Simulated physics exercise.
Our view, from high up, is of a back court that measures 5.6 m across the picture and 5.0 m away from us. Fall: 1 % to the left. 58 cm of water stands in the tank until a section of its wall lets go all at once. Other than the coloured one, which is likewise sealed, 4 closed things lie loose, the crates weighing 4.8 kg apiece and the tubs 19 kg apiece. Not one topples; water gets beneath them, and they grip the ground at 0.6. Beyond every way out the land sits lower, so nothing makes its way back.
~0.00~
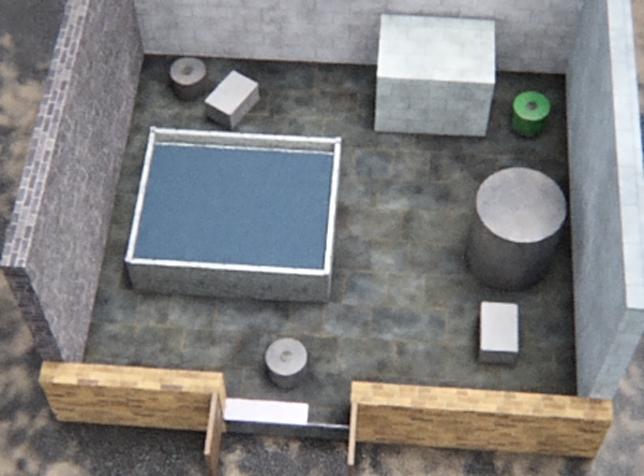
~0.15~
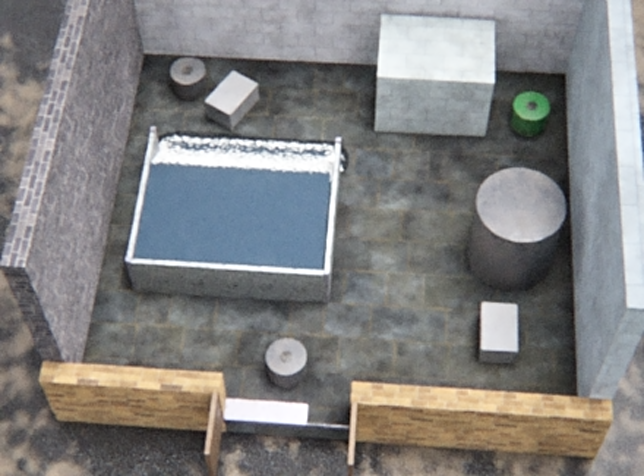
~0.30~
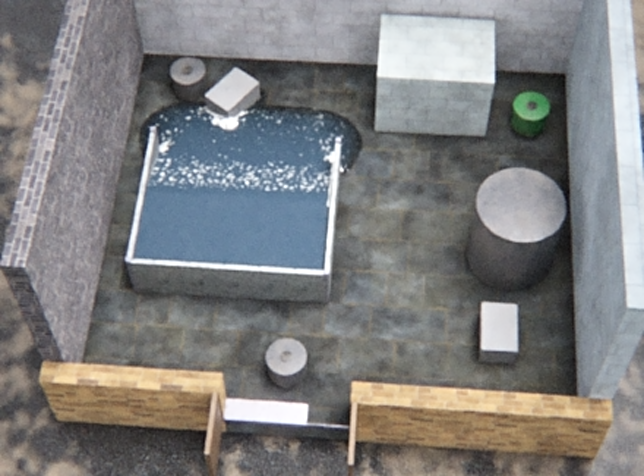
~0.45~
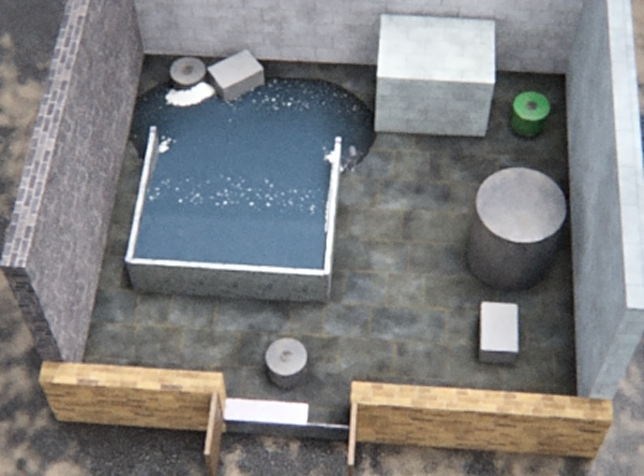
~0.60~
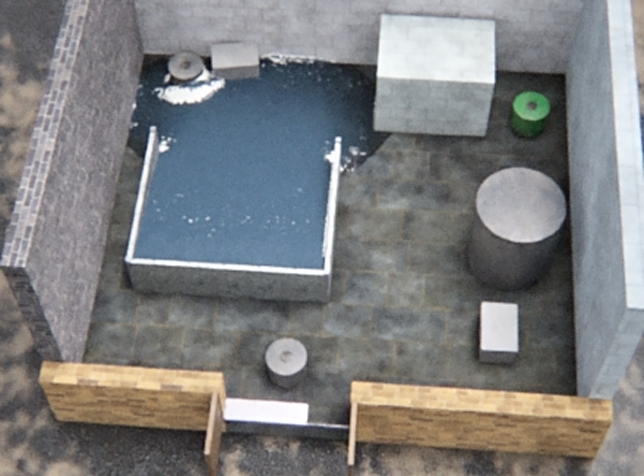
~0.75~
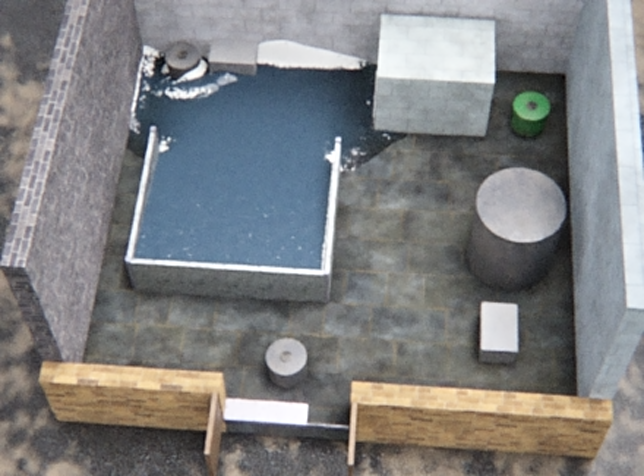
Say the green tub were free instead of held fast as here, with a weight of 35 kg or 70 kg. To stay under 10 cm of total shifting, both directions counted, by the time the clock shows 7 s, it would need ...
It would need only the smaller weight.
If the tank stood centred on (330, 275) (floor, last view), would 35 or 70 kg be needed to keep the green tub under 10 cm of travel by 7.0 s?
Then the answer is that either mass works.
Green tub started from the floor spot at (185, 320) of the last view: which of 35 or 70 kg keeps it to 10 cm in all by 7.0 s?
Short version: The lighter already works.
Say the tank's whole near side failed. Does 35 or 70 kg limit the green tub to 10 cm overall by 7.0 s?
Well, in that case the light one does it.
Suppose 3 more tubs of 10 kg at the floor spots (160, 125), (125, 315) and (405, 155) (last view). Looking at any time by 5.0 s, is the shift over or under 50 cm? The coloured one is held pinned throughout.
In that order: Farther, then farther, then not as far.
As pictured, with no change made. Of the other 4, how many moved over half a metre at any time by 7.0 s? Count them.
Count: 3.
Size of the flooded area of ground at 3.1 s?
About 17 m2.
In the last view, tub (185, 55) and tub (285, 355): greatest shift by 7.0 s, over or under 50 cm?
Beyond the mark, below the mark.
After 1.4 s the green tub would be 0 cm from its start with 35 kg and 0 cm from its start with 70 kg; 0 cm of water round it then.
After 3.1 s the green tub would be 0 cm from its start with 35 kg and 0 cm from its start with 70 kg; 4 cm of water round it then.
After 4.9 s the green tub would be 0 cm from its start with 35 kg and 0 cm from its start with 70 kg; 4 cm of water round it then.
After 7.0 s the green tub would be 0 cm from its start with 35 kg and 0 cm from its start with 70 kg; 5 cm of water round it then.
